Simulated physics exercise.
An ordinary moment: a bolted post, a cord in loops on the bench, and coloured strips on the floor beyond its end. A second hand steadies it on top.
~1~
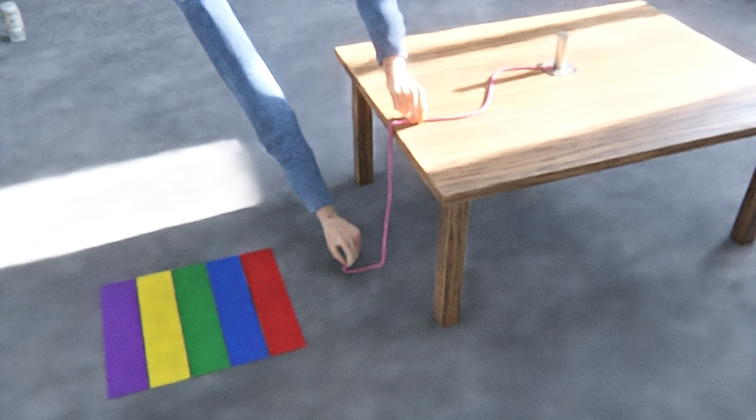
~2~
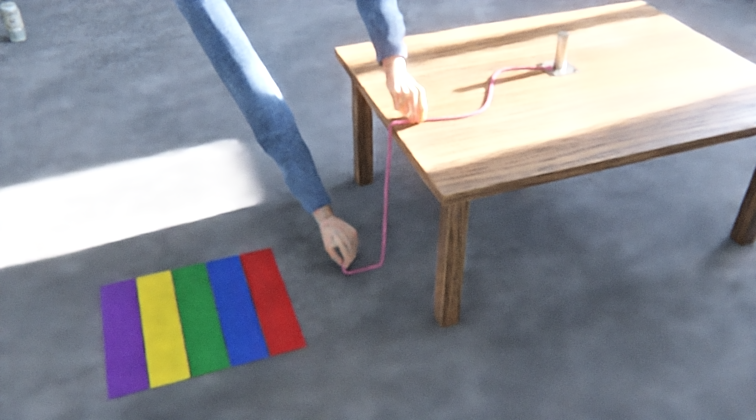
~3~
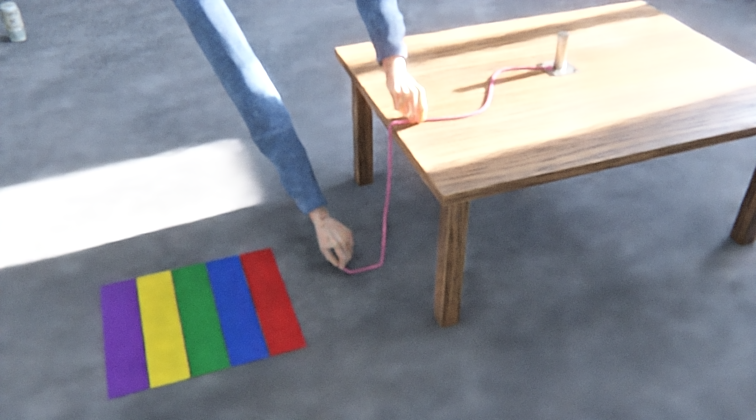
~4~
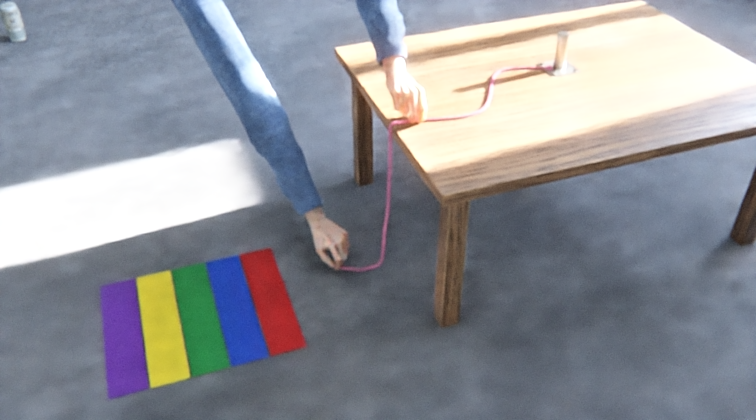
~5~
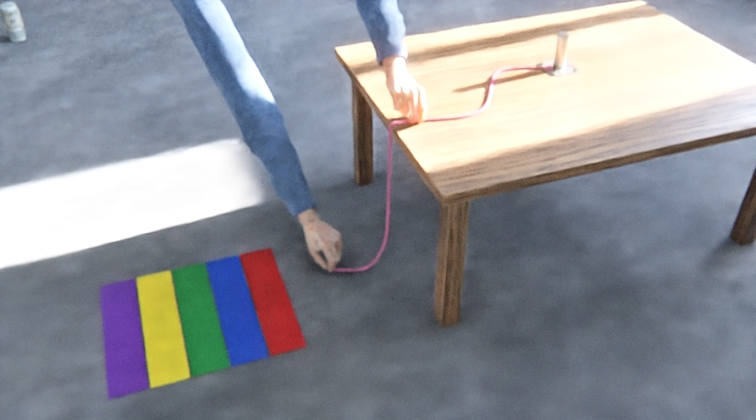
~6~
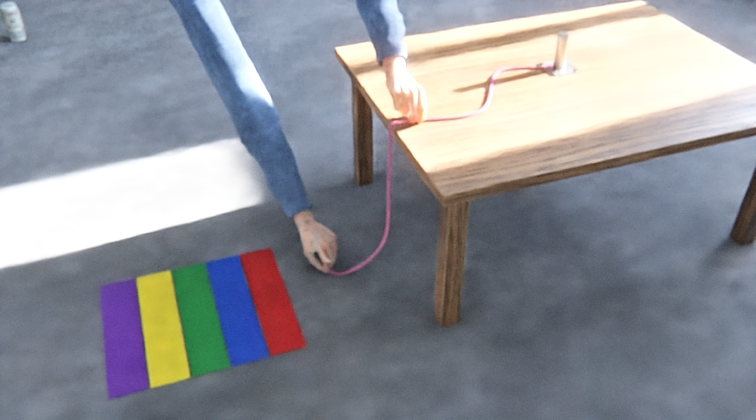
On a grey floor beside a wooden table, one hand held a pink cord at the table's edge while the other drew its lower end slightly left, toward the red side of some coloured strips.
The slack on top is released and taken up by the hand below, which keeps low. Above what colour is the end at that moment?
The end stops over the green strip.
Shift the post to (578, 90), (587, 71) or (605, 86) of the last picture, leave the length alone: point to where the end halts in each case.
The places are (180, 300), (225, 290) and (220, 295).
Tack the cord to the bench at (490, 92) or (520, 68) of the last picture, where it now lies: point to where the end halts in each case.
About (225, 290) and (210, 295).
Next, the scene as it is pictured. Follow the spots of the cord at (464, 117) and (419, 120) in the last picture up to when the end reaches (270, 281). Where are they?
Near (422, 110) and (390, 130).
Soon after, end near (270, 281); over red.
Then, end near (226, 292); over blue.
At full stretch, end near (199, 298); over green. It gets as far as the green strip.
